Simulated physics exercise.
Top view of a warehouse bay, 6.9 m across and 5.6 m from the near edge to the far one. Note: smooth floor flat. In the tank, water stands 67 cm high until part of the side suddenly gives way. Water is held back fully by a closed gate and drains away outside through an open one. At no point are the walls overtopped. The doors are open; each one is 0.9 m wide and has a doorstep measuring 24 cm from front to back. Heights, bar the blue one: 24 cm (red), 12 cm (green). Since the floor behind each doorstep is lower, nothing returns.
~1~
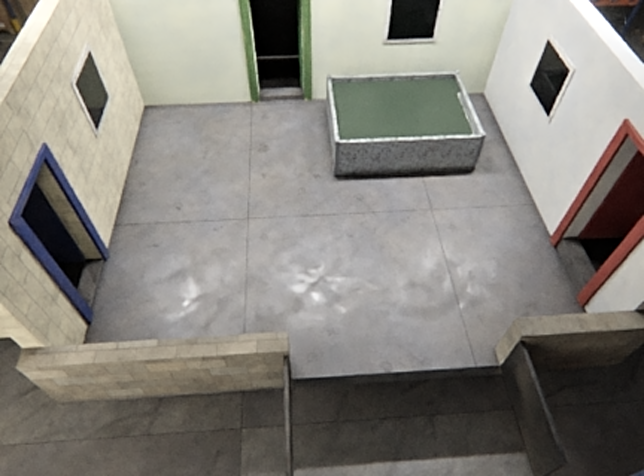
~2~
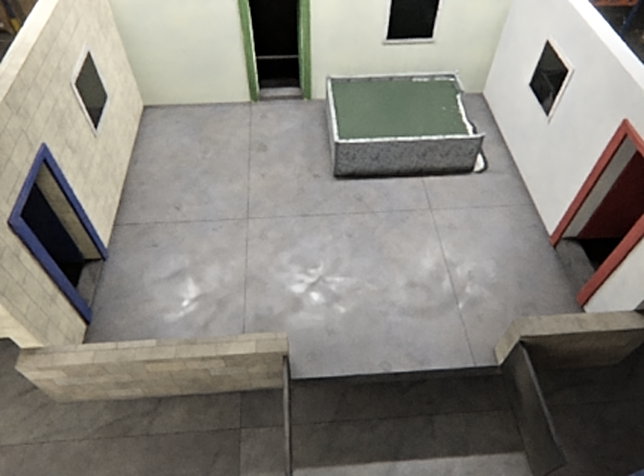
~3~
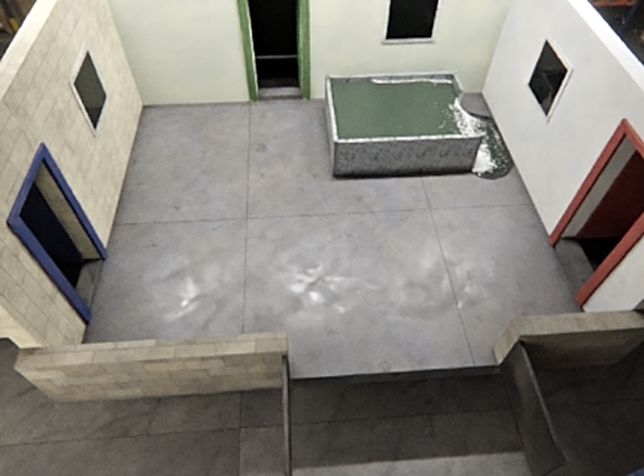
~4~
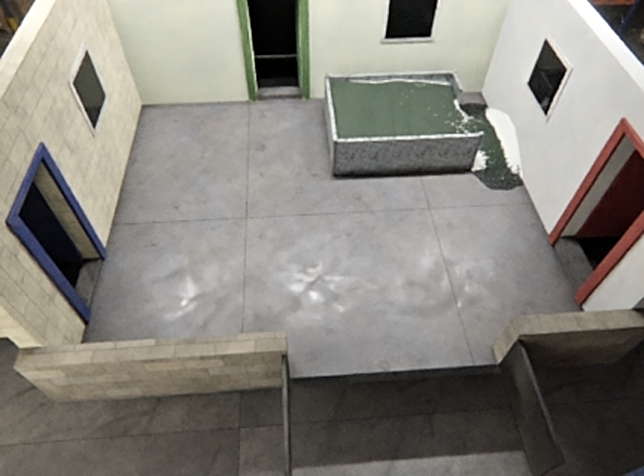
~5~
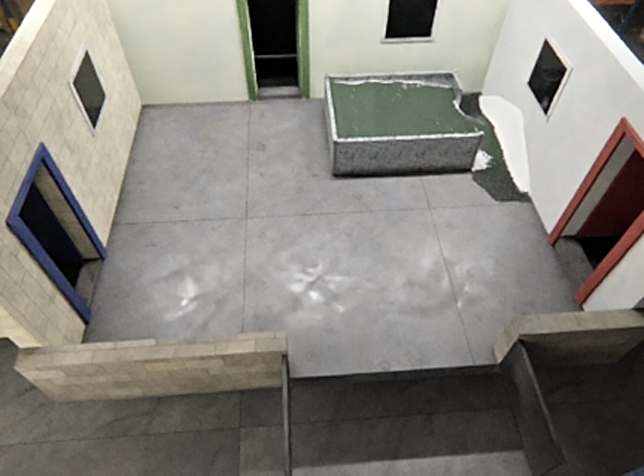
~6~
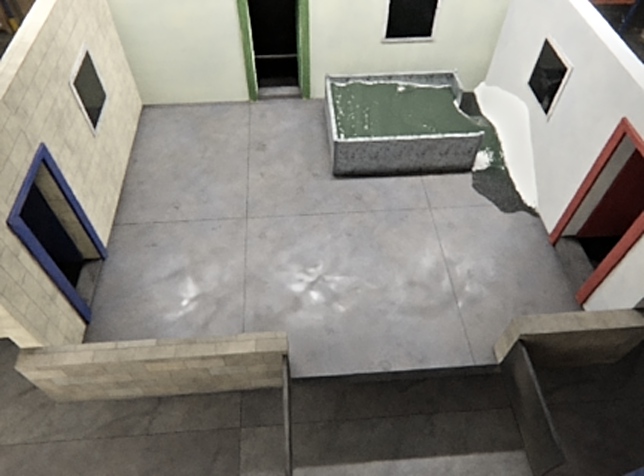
A tank of green water leaks from its right side, and water spreads across the floor.
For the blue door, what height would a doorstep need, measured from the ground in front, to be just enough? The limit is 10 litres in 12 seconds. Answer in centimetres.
Around 7.5 cm above the ground in front.
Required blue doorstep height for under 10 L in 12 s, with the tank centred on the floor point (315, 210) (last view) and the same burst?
That setup calls for roughly 8.0 cm.
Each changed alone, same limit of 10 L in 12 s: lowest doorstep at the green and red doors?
About 8.0 cm at green and about 8.5 cm at red.
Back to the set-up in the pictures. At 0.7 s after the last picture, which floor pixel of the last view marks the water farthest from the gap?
The farthest wet point sits near (584, 315).
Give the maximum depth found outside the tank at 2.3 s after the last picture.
38 cm.
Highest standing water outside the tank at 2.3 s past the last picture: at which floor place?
Around pixel (482, 97).
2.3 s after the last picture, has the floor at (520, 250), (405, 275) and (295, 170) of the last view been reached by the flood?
Okay, in order that's got wet, got wet and finally stayed dry.
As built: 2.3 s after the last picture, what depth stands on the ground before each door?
Door by door in cm - red 7, green 12, blue 0.
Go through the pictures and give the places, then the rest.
The first frame shows the tank at (401, 108) is whole and still, 67 cm deep; the blue door at (69, 244) is dry.
In the second frame, the front is at (483, 162), 0.3 m from the gap at (464, 133); 0.3 m2 of floor is wet, 67 cm left at the back.
In the third frame, water pours out at (462, 135) and has run 0.8 m, to (501, 138); about 11 cm deep outside, 67 cm at the back.
In the fourth frame, water pours out at (461, 136) and has run 0.9 m, to (521, 181); about 16 cm deep outside, 67 cm at the back.
In the fifth frame, water pours out at (461, 136) and has run 1.2 m, to (529, 198); about 17 cm deep outside, 67 cm at the back.
In the sixth frame, water pours out at (462, 135) and has run 1.4 m, to (536, 212); about 20 cm deep outside, 62 cm at the back; the blue door at (68, 244), 6.6 m from the gap, is still 6.4 m from the nearest water.
Then, 0.7 s after the last picture water covers 15 % of the floor, deepest (52 cm) near (495, 144); it has not reached the blue door.
Then, 2.3 s after the last picture water covers 40 % of the floor, deepest (38 cm) near (482, 97); it has not reached the blue door.
Then, 11.3 s after the last picture water covers 95 % of the floor, deepest (10 cm) near (492, 138); 7 cm at the blue door, 14 litres in over its 7 cm doorstep.
At the blue door as built, the water peaked near 10 cm, 7.9 s after the last picture.
With a doorstep of 6.5 cm, 18 litres would have come in within the 12 s; with 9 cm, 3 litres. So under 10 litres takes about 7.5 cm.
